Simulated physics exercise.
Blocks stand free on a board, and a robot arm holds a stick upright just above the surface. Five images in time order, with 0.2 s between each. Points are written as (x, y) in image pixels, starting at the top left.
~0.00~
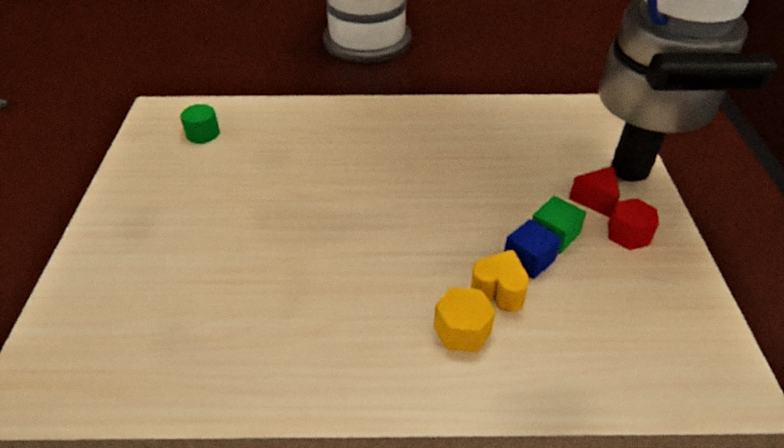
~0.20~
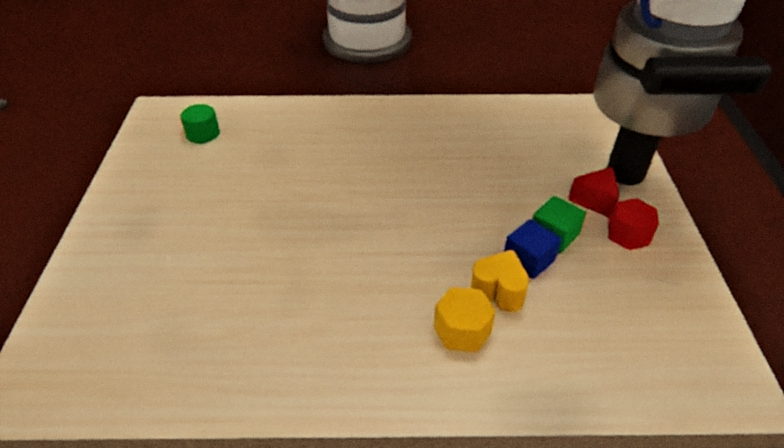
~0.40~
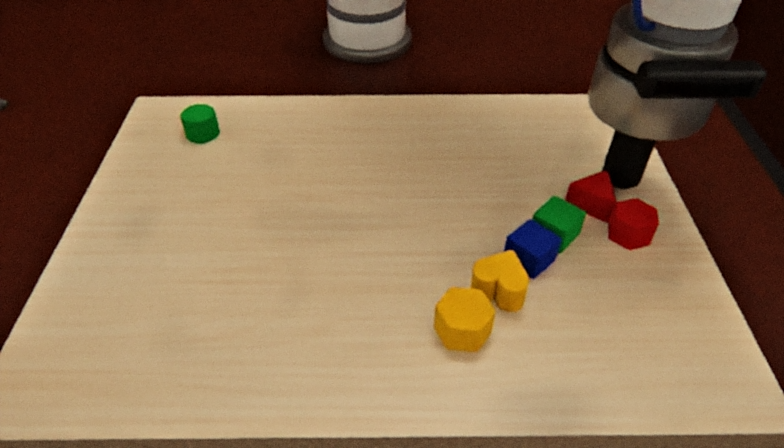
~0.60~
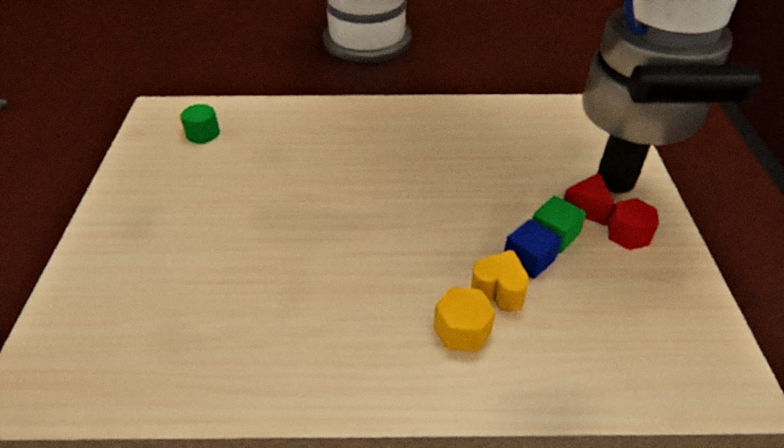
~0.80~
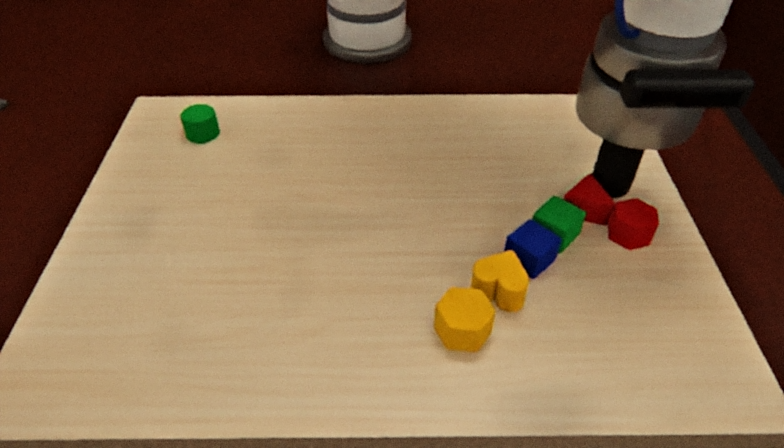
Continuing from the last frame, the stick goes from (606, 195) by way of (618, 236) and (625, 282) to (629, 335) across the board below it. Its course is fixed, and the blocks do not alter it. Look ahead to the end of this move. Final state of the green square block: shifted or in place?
The green square block will stay where it stands.
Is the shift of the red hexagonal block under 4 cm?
No.
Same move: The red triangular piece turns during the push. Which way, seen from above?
It turns round clockwise.
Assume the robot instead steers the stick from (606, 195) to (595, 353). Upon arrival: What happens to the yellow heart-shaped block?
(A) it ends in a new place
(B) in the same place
My pick is B.
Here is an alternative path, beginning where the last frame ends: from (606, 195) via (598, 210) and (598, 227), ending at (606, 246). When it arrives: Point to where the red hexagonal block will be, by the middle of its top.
I'd say the red hexagonal block ends with its top centre at (661, 235).
On the path given first. One third of the way, stick (621, 226); red triangular piece (585, 196), turned 20° clockwise; red hexagonal block (654, 243), turned 15° anticlockwise.
Two thirds of the way, stick (630, 273); red triangular piece (585, 196), turned 20° clockwise; red hexagonal block (683, 284), turned 75° anticlockwise.
At the end, stick (634, 326); green square block still; red triangular piece (585, 196), turned 20° clockwise; red hexagonal block (689, 294), turned 115° anticlockwise.
